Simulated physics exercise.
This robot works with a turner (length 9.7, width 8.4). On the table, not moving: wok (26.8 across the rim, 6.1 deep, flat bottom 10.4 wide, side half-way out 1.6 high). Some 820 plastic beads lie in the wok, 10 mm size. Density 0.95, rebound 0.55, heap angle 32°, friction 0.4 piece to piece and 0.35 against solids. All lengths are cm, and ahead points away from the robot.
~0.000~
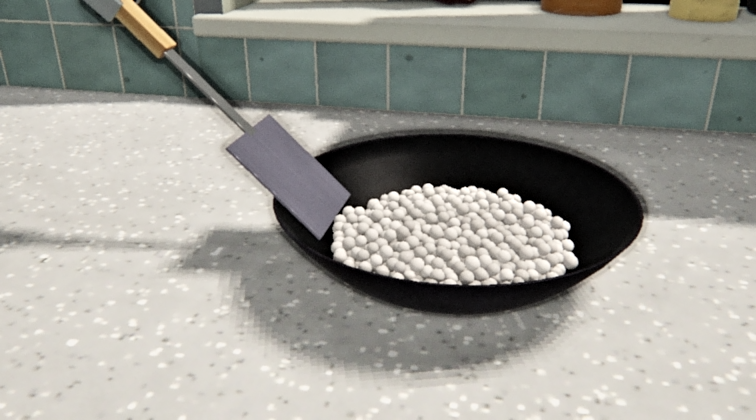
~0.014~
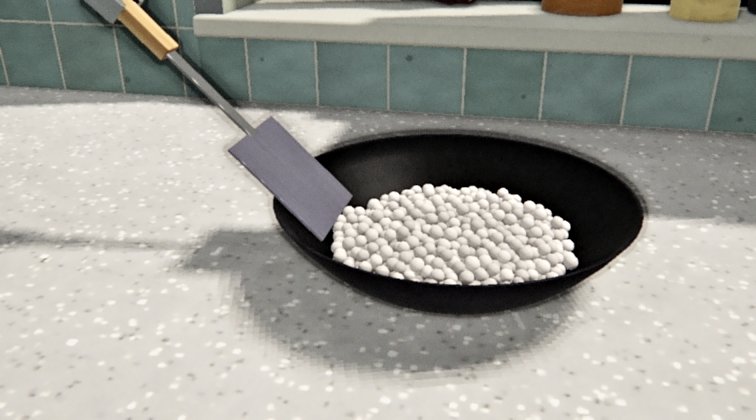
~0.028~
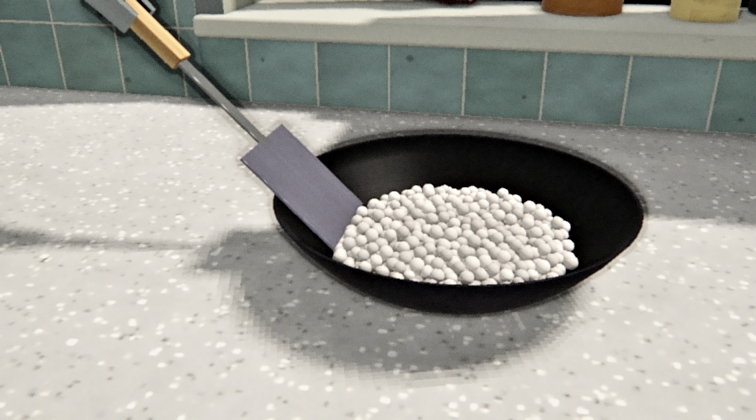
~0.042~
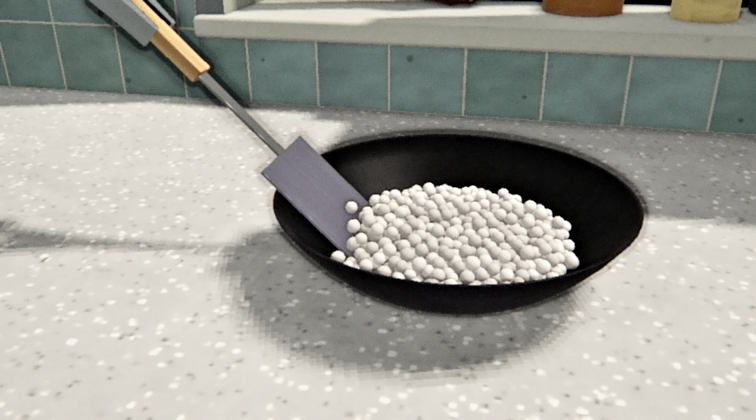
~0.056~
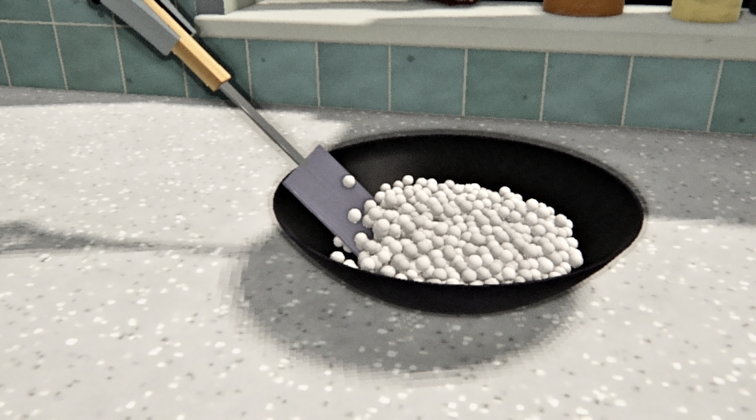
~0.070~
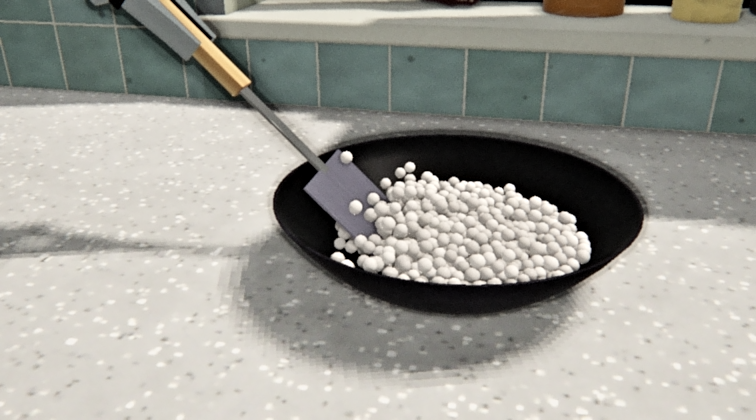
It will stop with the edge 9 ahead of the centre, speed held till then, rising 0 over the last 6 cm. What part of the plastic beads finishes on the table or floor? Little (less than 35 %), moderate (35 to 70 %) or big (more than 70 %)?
A moderate share, 35 to 70 %, ends on the table or floor.
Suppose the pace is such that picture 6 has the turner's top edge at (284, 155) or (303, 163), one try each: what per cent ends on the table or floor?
About 10 and 30 per cent.
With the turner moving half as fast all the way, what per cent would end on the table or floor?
In that case some 20 per cent.
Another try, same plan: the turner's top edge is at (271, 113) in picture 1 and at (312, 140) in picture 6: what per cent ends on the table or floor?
Some 30 per cent.
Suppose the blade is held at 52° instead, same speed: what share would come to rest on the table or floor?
In that case some 45 per cent.
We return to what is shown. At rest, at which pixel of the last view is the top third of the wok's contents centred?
At about (527, 247).
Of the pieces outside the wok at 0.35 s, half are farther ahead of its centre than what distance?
Some 22 cm.
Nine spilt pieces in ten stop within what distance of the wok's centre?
About 50 cm.
After 0.10 s, sloping 44°, highest piece 12 above the table; 822 in the wok, 1 on the blade or in flight.
After 0.14 s, sloping 44°, highest piece 15 above the table; 822 in the wok, 1 on the blade or in flight.
After 0.35 s, sloping 44°, highest piece 10 above the table; 468 in the wok, 117 on the table or floor, 238 on the blade or in flight.
After 1.40 s, sloping 44°, highest piece 5 above the table; 466 in the wok, 357 on the table or floor.
At rest, 466 in the wok, 357 on the table or floor. That is 43 % on the table or floor.
